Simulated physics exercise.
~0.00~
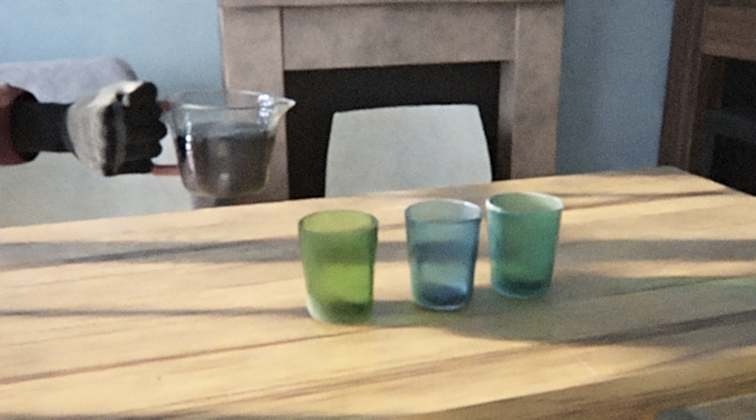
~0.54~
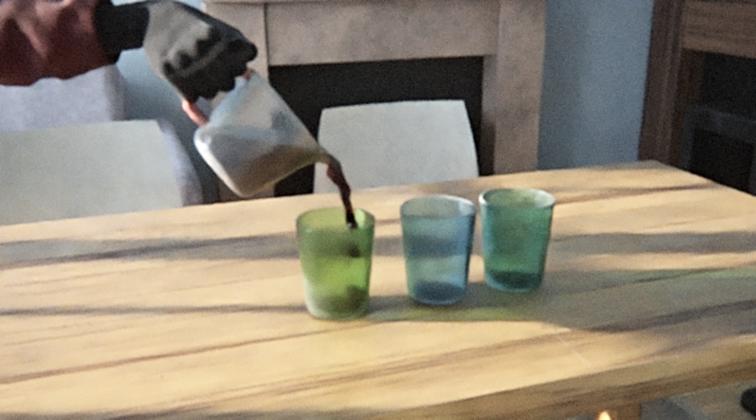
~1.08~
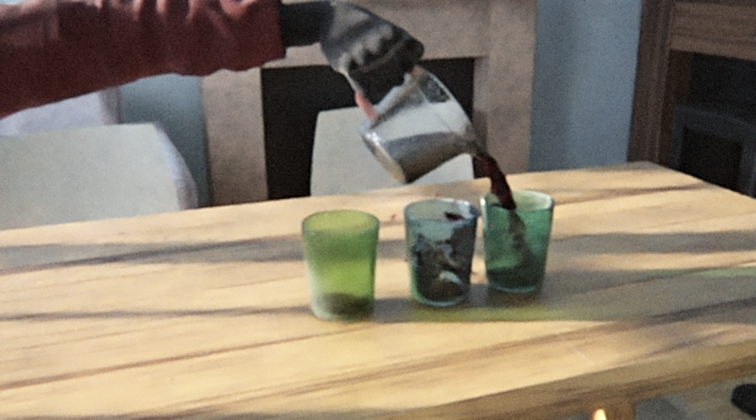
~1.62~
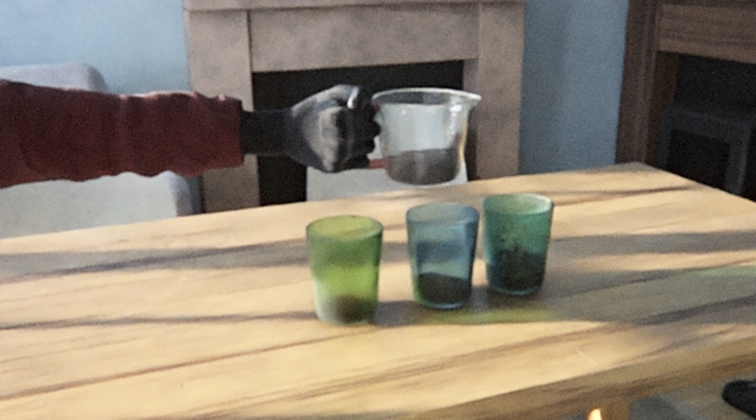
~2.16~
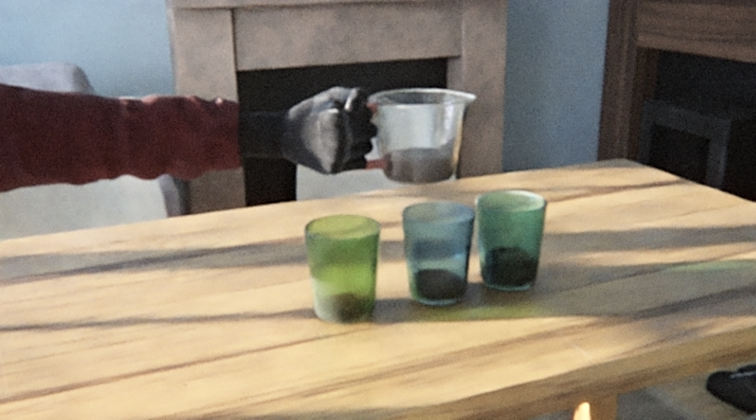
A clear measuring jug of dark wine, held by a dark-gloved hand in a red sleeve, hovers at the left above a sunlit wooden table, seen from slightly above with pale chairs and a fireplace behind. Three empty tumblers stand in a line, green, blue and teal green. The hand lifts the jug and tips it rightwards, pouring into the left tumbler, then moves right along the line, the stream reaching the right tumbler. The jug turns upright again and stays held above the tumblers, still containing wine, while a little dark wine rests in each tumbler.
